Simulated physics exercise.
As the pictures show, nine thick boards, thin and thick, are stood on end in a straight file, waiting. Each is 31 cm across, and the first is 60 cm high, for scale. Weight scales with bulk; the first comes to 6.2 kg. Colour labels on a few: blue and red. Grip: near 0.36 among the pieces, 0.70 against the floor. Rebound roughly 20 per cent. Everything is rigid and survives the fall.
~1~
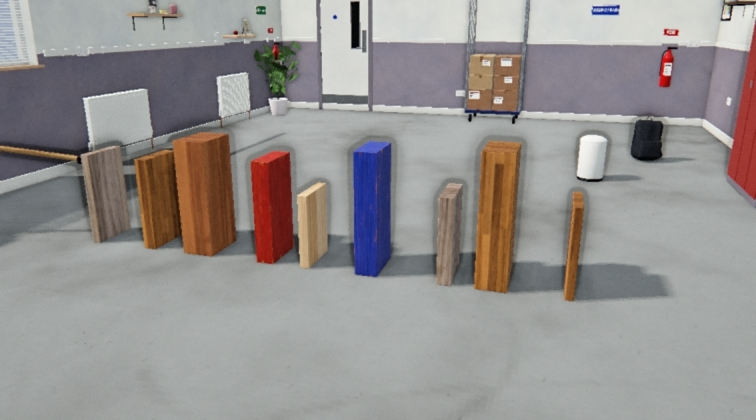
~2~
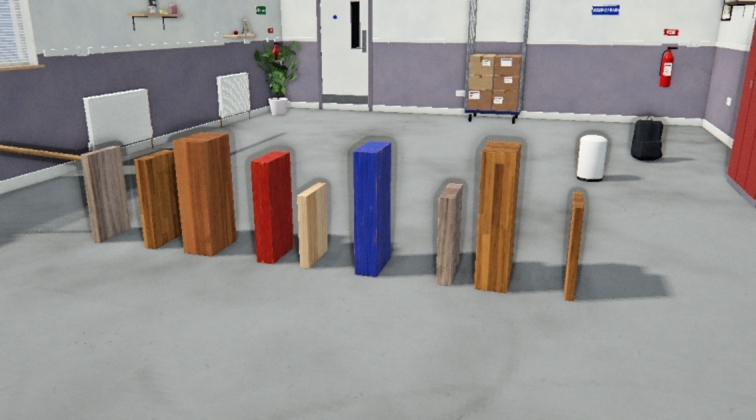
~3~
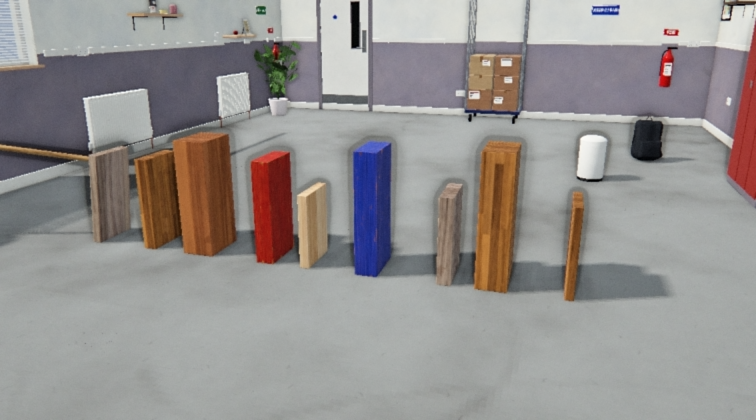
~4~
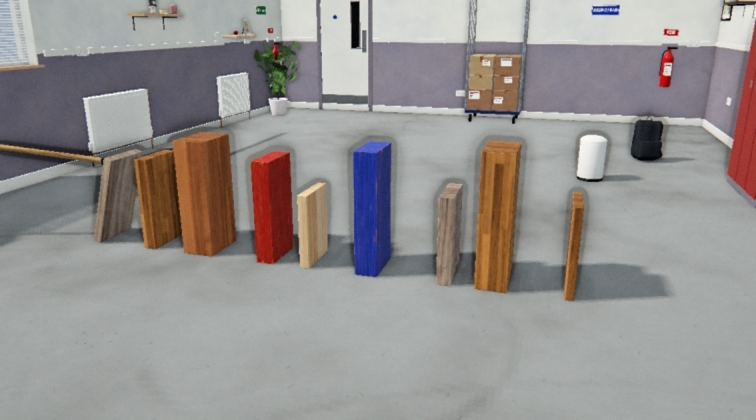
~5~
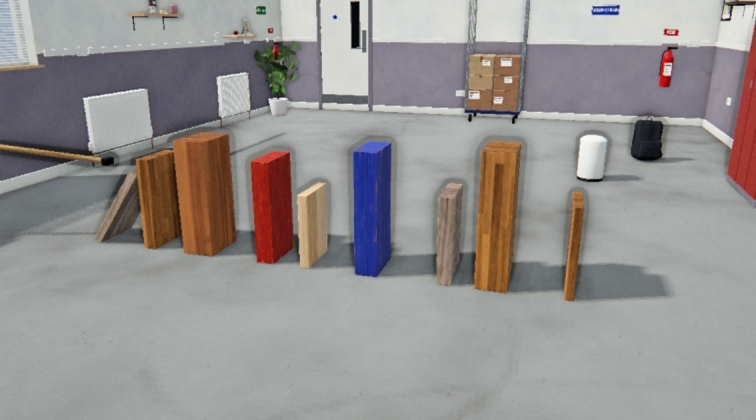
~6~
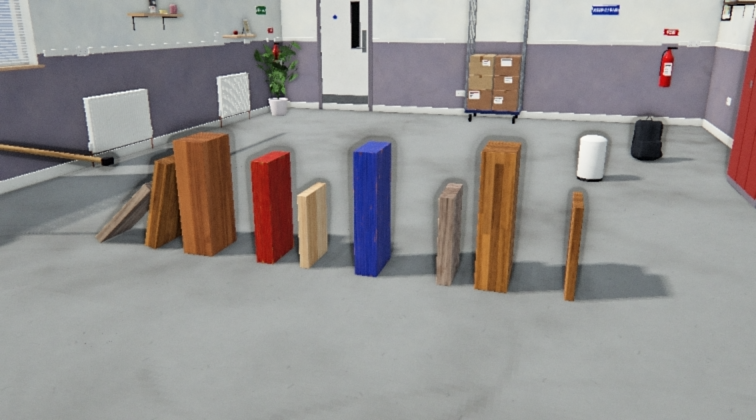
At the start, a row of upright boards, among them a red one and a blue one, stands on a grey floor as a pole moves in from the left. The pole pushes the leftmost board, which tilts right against its neighbour, and that second board then leans slightly right too.
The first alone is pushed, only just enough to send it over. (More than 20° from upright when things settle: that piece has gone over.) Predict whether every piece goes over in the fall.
Prediction: Some pieces stay up.
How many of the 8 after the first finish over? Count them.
That makes 1 in total.
Then, 0.06 s past the last view, 1 of the 8 other boards over.
In the end, 1 of the 8 other boards over; red board unmoved; blue board unmoved. Seven left standing. From the last view, middles, red board near (273, 207), blue board near (373, 209).
